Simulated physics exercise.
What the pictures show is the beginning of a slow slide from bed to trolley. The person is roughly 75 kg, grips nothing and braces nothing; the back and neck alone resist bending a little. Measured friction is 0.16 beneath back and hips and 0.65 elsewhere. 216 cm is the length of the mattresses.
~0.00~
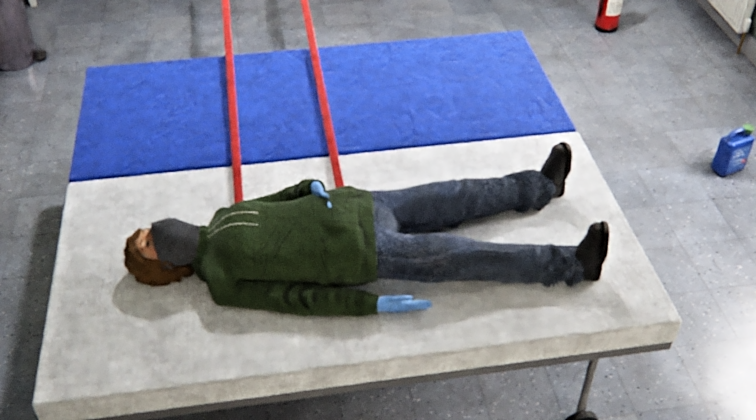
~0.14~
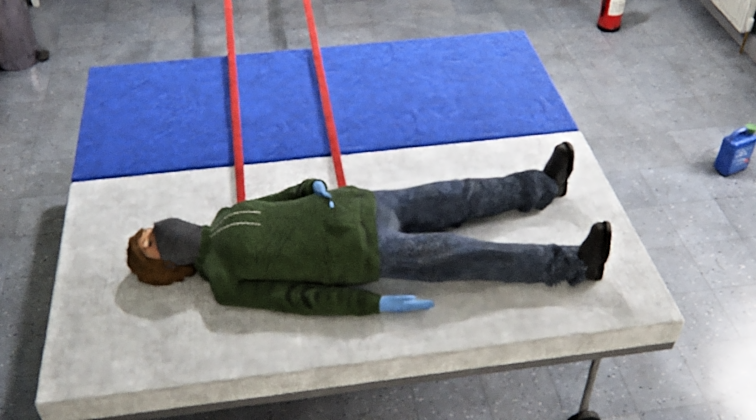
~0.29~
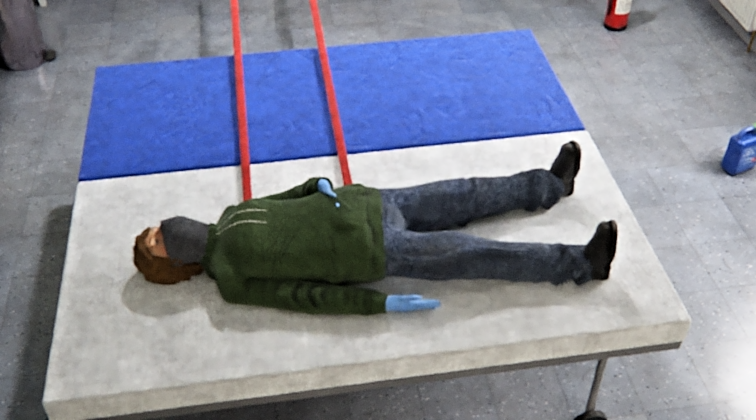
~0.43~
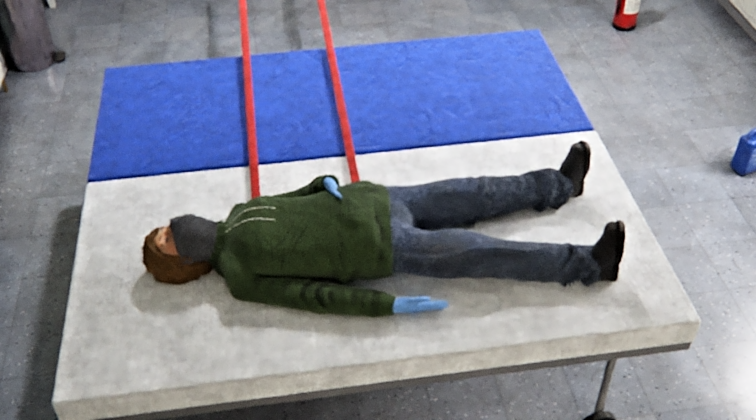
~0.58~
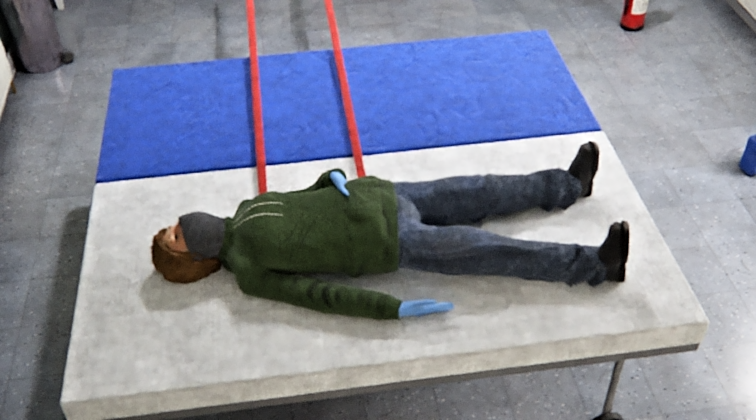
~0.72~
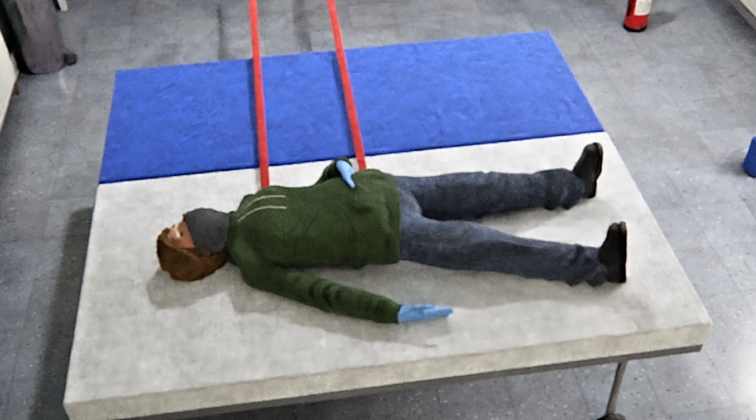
Person in a green top lying on a pale slab, shifting slightly toward the blue strip as red straps draw in, near arm trailing outward.
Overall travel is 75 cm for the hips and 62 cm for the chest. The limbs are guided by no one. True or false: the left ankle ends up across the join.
False.
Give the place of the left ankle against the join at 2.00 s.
Short by some 14 cm.
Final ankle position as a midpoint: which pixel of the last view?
The midpoint ends up close to (530, 182).
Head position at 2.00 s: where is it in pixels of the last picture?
Somewhere about (203, 173) in the last picture.
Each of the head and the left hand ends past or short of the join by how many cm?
Head: 8 centimetres short; left hand: 28 centimetres past.
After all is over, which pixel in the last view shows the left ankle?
It ends up near pixel (540, 141) in the last picture.
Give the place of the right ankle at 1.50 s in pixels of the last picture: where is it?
Near (555, 251).
After 1.00 s the left ankle is 40 cm short of the join, near (573, 185) in the last picture's view.
After 1.50 s the left ankle is 35 cm short of the join, near (555, 181) in the last picture's view.
After 2.00 s the left ankle is 13 cm short of the join, near (542, 147) in the last picture's view; the right hand 77 cm short of the join.
At rest, 3.0 s, head stops short of the join; left hand crosses the join; right hand stops short of the join; left ankle stops short of the join; right ankle stops short of the join; right knee stops short of the join.
